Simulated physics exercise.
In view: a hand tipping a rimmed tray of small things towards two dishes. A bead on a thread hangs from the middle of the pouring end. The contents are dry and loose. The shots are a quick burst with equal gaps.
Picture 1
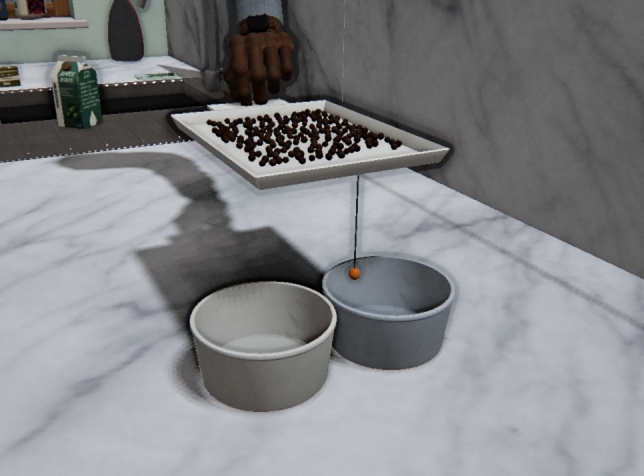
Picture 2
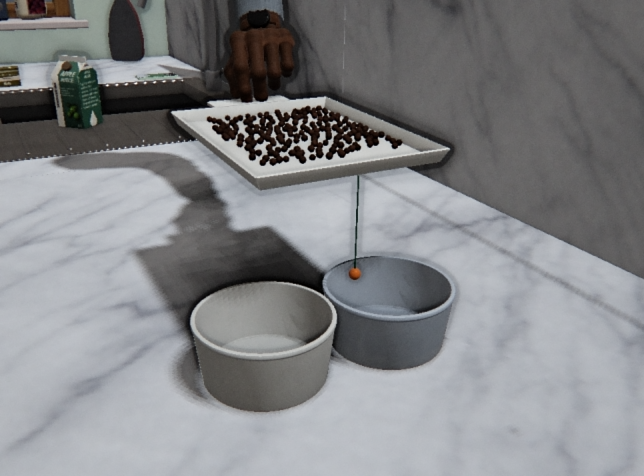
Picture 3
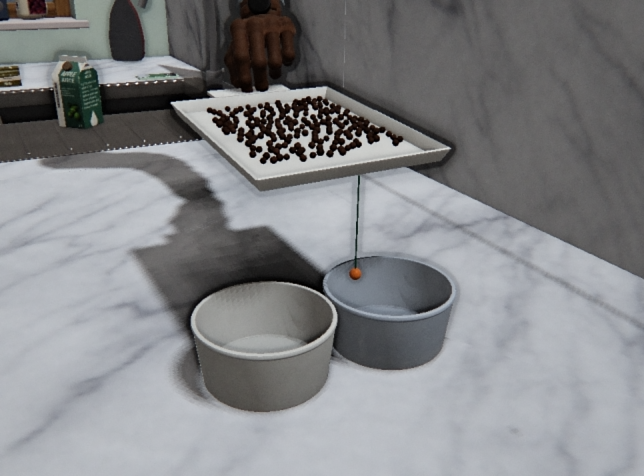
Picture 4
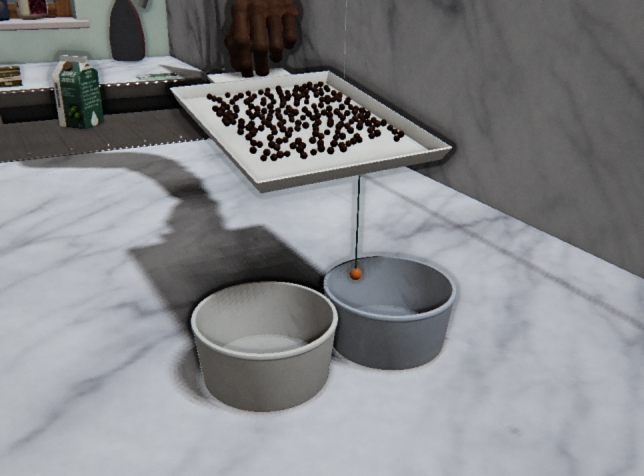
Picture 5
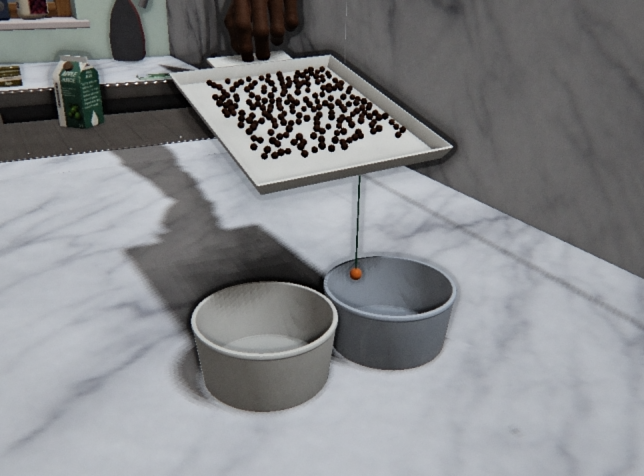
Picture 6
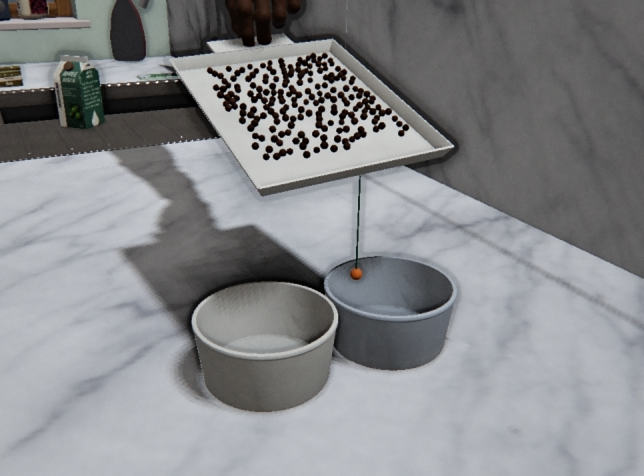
A dark hand raised the back of a white tray of small dark berries, slanting it gradually towards the front, while an orange bead hung beneath it and two empty round dishes sat still on the marble counter.
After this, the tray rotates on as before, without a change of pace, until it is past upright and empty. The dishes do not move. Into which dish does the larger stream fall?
It favours the left-hand dish.
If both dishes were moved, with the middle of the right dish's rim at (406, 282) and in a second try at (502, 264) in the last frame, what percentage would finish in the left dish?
First some 70, then 30 per cent.
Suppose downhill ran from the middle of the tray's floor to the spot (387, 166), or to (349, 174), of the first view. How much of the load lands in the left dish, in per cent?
In turn 0 and 30 in a hundred.
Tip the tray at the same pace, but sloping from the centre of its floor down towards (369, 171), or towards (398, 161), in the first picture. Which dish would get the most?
At the first place the dish on the right, at the second the right one.
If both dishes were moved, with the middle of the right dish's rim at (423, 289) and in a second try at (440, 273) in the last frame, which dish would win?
The first try: The dish on the left. The second: The dish on the left.
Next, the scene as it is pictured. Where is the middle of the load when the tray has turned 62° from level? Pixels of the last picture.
Close to (318, 192).
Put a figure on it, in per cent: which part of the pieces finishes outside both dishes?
Roughly 20 in a hundred.
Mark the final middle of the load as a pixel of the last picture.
Roughly at (293, 368).
Soon, tray tipped steeply; about half on the tray; about a quarter in the left dish; a small part in the right dish; a small part outside both; a small part in the air.
A while on, tray tipped past a quarter turn; about two thirds in the left dish; about a quarter in the right dish; about a quarter outside both; a stray few in the air.
Towards the end, tray tipped past a quarter turn; about two thirds in the left dish; about a quarter in the right dish; about a quarter outside both.
Finally, tray tipped past a quarter turn; about two thirds in the left dish; about a quarter in the right dish; about a quarter outside both.
